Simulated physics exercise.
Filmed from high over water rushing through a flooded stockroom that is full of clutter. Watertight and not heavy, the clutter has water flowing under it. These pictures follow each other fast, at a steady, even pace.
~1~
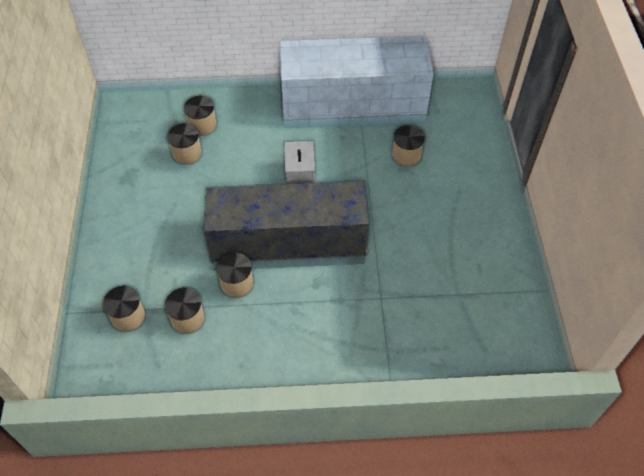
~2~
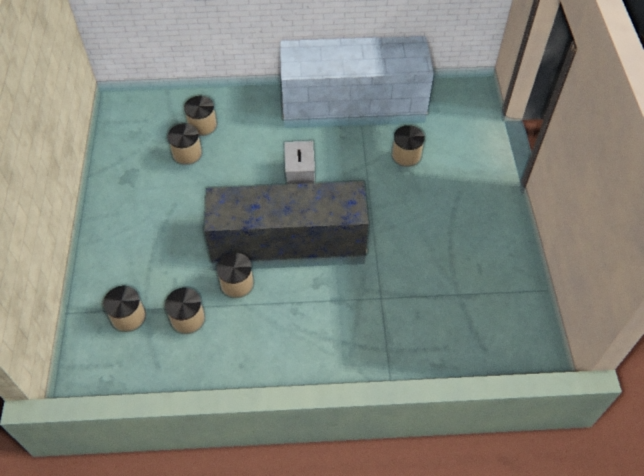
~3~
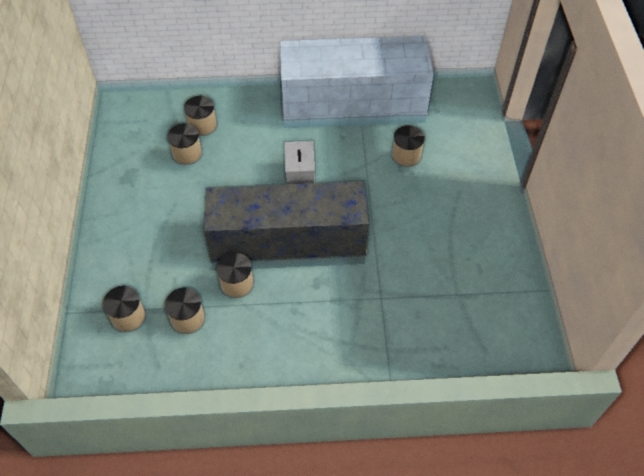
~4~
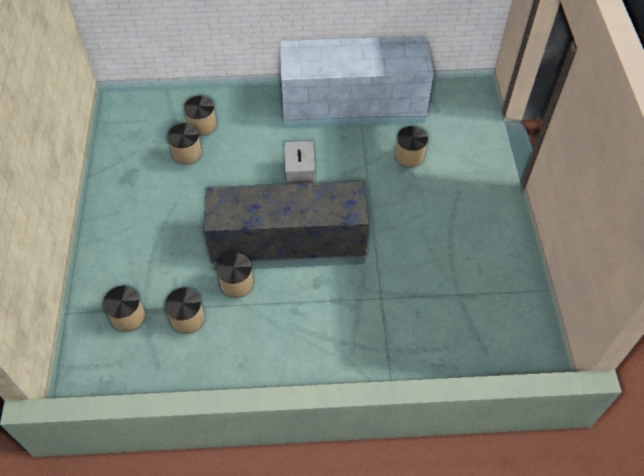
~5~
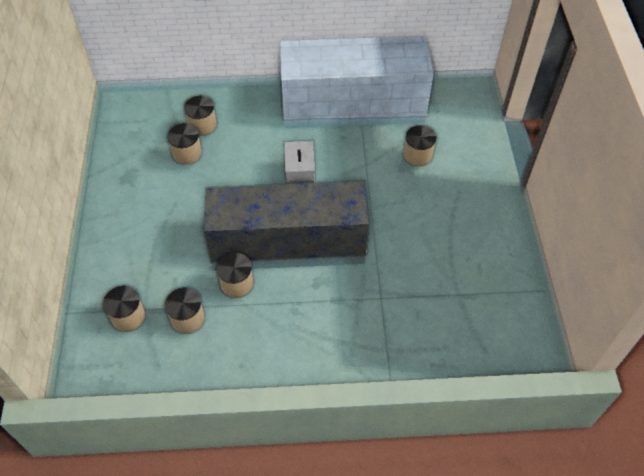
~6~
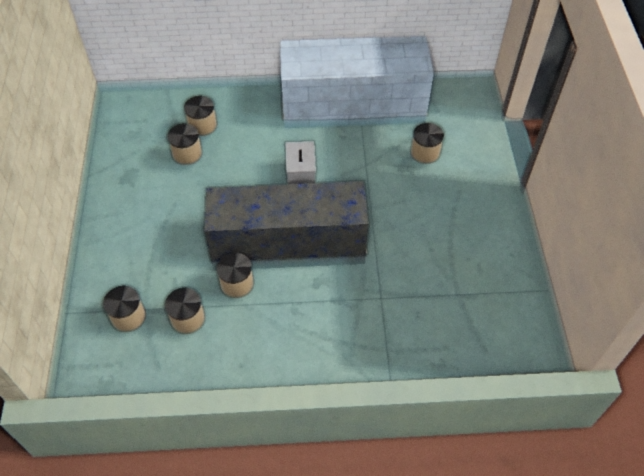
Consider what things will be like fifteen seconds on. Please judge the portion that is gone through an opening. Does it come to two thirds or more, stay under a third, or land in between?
The fraction ends up lower than a third.
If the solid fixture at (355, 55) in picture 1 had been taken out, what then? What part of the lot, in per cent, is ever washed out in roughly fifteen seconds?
I'd put it near 10 per cent of the things.
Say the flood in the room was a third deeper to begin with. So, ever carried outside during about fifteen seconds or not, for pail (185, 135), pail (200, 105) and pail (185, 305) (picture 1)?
The first one never escapes, the second never escapes, the third never escapes.
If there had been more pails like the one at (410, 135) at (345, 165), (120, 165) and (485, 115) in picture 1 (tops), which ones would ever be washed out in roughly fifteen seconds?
The first leaves, the second does not leave, and the third leaves.
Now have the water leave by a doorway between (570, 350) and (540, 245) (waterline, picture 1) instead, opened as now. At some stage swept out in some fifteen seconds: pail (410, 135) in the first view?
Obs., item: Exits.
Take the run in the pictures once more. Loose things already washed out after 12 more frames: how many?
1 of them.
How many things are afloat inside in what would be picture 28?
My count is 6.
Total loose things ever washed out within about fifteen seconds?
That comes out at 2.
A moment on, 0 of 7 are out; 7 afloat.
Next, 1 of 7 are out; 6 afloat.
Later, 1 of 7 are out; 6 afloat.
In the end, 2 of 7 are out; 5 afloat.
